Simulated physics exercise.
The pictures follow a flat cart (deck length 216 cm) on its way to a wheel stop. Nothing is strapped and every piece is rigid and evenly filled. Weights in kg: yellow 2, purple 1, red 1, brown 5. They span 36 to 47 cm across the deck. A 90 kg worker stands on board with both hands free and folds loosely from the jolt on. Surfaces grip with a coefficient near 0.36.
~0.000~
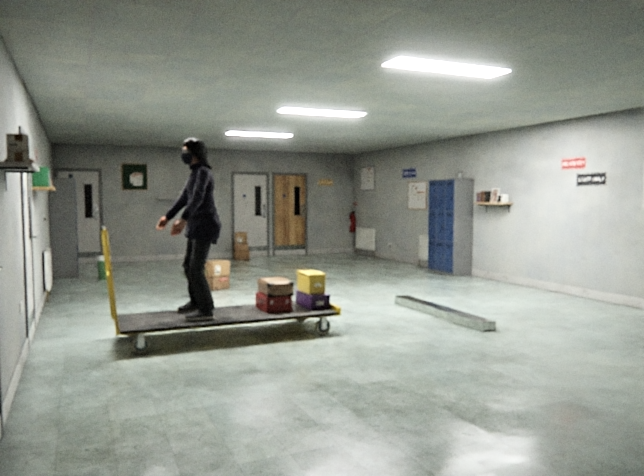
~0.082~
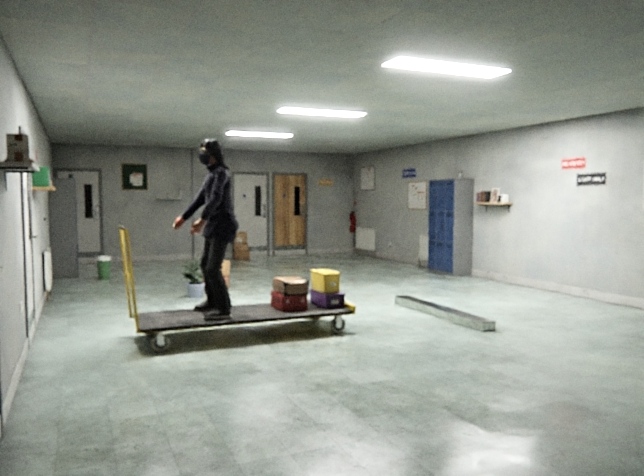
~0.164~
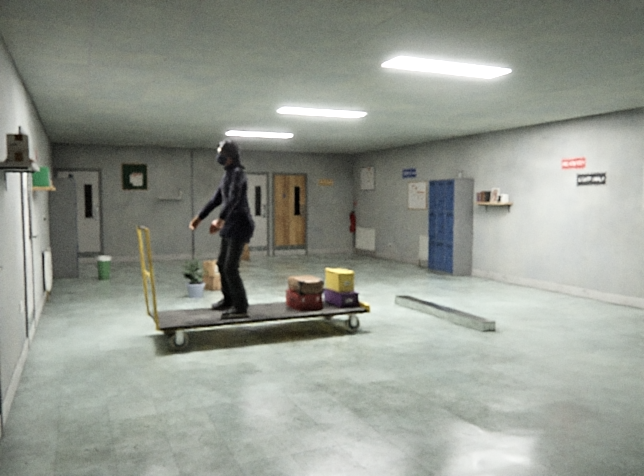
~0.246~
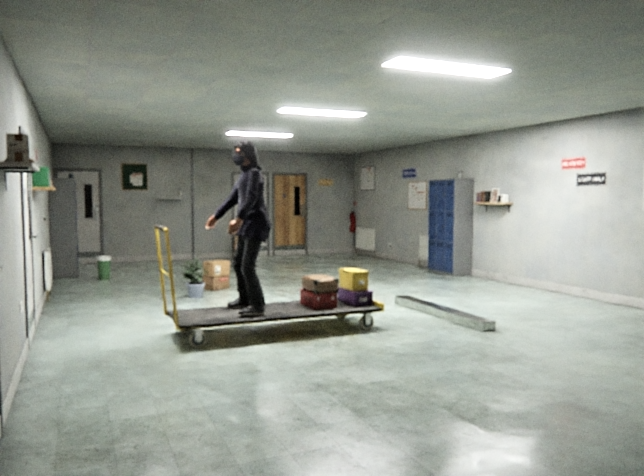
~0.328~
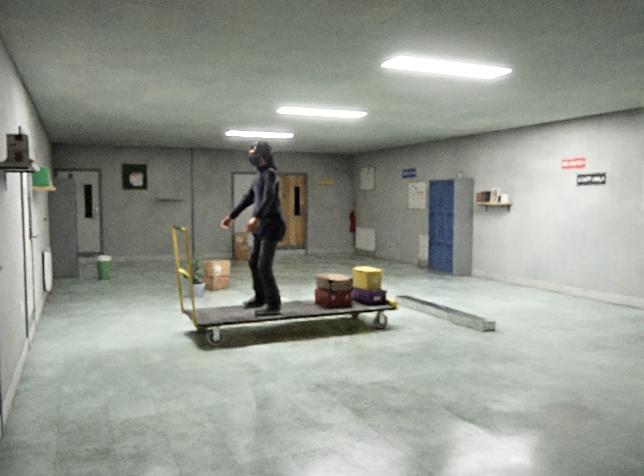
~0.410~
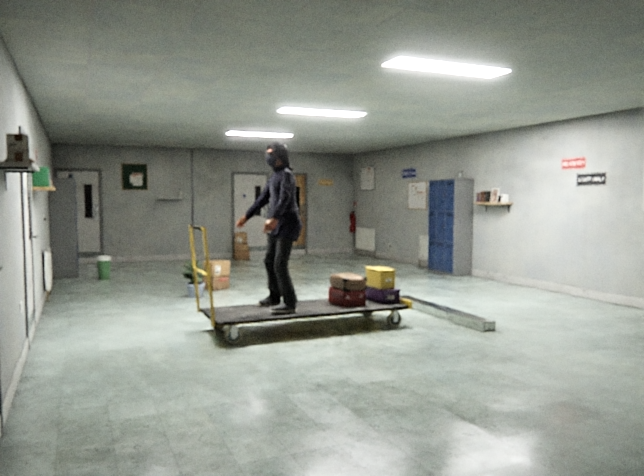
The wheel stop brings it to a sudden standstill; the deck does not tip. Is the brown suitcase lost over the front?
The brown suitcase comes off at this speed.
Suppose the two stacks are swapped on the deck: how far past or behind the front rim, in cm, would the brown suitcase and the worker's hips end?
In that case brown 60 past, hips 10 behind.
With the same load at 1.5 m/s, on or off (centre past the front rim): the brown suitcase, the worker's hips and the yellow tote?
Then brown on, hips on, yellow off.
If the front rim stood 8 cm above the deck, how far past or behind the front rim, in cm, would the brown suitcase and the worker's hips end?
In that case brown 30 past, hips 10 behind.
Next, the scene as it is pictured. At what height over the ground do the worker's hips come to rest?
About 55 cm.
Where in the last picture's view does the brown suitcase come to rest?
Around (456, 308).
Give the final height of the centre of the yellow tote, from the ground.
About 10 cm.
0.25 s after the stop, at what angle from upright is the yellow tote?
It is tilted some 40°.
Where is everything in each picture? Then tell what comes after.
The first frame shows brown suitcase (275, 287), purple tote (312, 299), rim corner (340, 312); 0 cm covered, 153 to go.
The second frame shows brown suitcase (290, 286), purple tote (327, 298), rim corner (355, 311); 17 cm covered, 136 to go.
The third frame shows brown suitcase (305, 285), purple tote (341, 297), rim corner (369, 309); 35 cm covered, 118 to go.
The fourth frame shows brown suitcase (320, 284), purple tote (355, 296), rim corner (383, 308); 52 cm covered, 101 to go.
The fifth frame shows brown suitcase (334, 283), purple tote (368, 295), rim corner (397, 307); 70 cm covered, 83 to go.
The sixth frame shows brown suitcase (348, 282), purple tote (381, 294), rim corner (411, 306); 87 cm covered, 66 to go. Speed about 2.1 m/s.
Impact comes at 0.72 s.
After 1.27 s the brown suitcase is 14 cm past the rim, tilted 35°, near (449, 285) in the last picture's view.
After 1.72 s the brown suitcase is 24 cm past the rim, tilted 180°, near (456, 308) in the last picture's view.
At rest, 3.2 s, past the rim, yellow tote and brown suitcase; behind it, purple tote, red toolbox and the worker's hips.
